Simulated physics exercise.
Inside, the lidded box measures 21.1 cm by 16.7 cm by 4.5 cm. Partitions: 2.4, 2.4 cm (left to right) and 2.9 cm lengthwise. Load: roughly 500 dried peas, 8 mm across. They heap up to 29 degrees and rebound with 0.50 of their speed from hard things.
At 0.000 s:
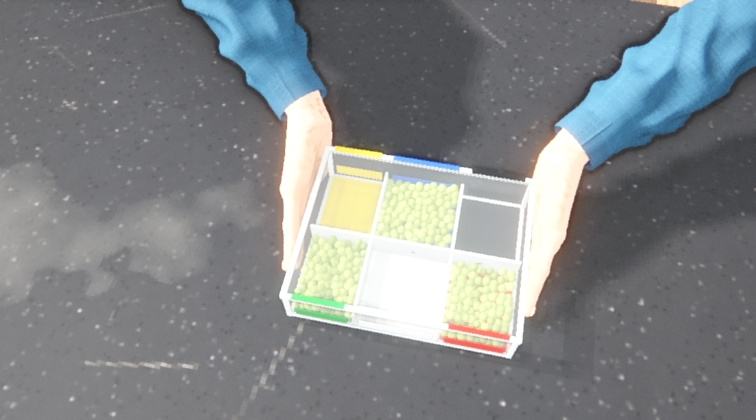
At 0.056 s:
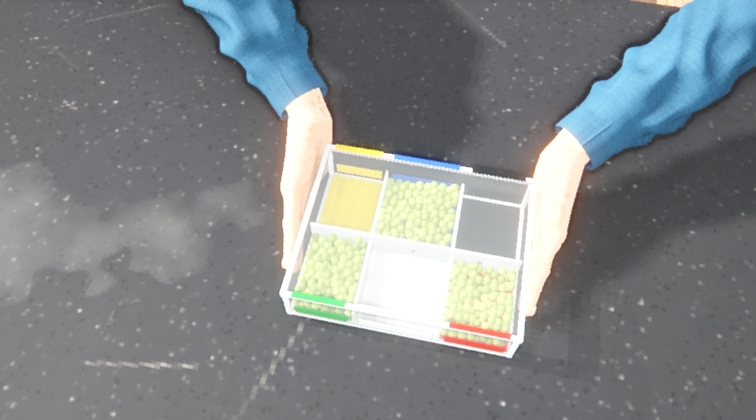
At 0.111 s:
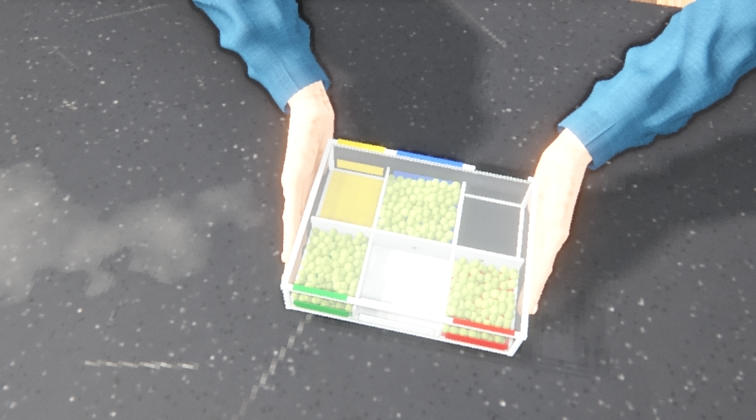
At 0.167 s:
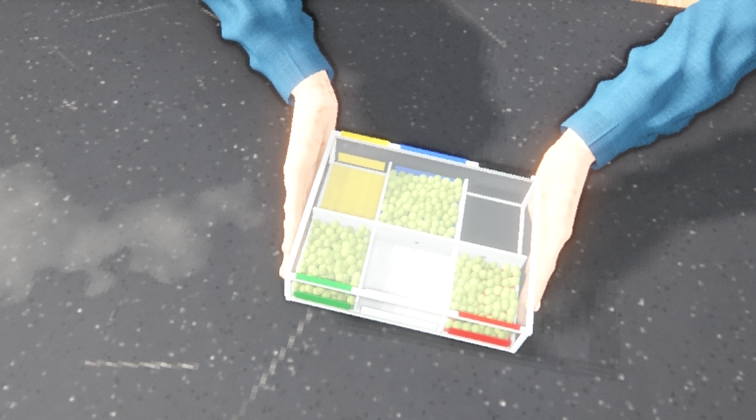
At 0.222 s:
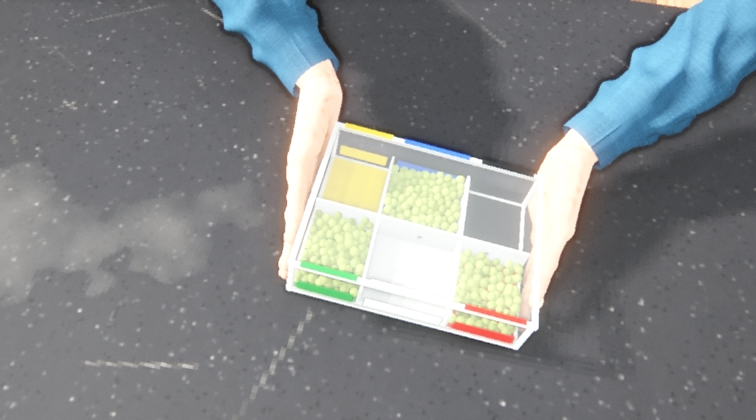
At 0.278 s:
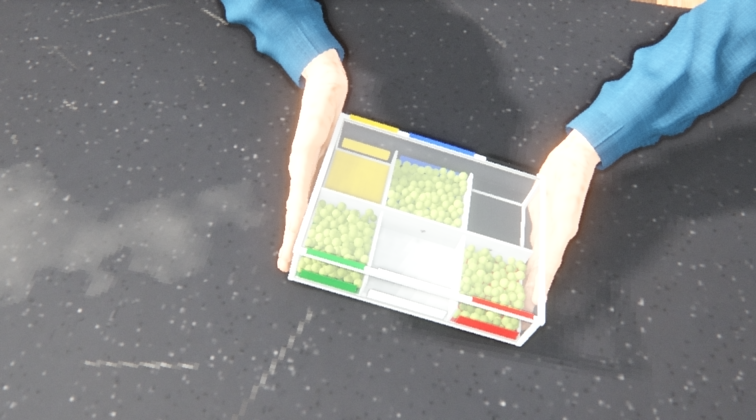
A clear divided box of green peas, held between two hands in blue sleeves above a dark speckled surface, starts nearly level, then tilts slightly with its left side rising, while the peas stay in their three compartments.
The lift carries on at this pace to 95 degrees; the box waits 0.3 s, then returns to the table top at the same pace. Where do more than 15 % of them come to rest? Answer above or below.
Red: Above, blue: Above, green: Below, yellow: Below, white: Below, black: Above.
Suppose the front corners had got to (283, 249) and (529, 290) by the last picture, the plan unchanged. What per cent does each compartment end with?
Red 15, blue 40, green 20, yellow 15, white 0, black 10.
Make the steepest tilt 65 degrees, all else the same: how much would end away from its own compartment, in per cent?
Some 25 per cent.
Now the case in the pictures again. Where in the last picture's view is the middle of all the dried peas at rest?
Near (484, 226).
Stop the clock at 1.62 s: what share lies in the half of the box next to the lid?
About 60 per cent.
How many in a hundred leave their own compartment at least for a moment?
Some 60 per cent.
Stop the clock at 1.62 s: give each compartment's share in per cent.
Red 20, blue 30, green 5, yellow 0, white 5, black 35.
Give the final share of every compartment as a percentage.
Red 20; blue 25; green 0; yellow 0; white 0; black 50.
After 1.62 s, tilt 95 degrees; red 20 %, blue 30 %, green 5 %, white 5 %, black 35 %.
After 2.51 s, tilt 48 degrees; red 20 %, blue 25 %, black 50 %.
Then, at 3.41 s, tilt 0 degrees; red 20 %, blue 25 %, black 50 %.
By 3.8 s all is still; red 20 %, blue 25 %, green 0 %, yellow 0 %, white 0 %, black 50 %.
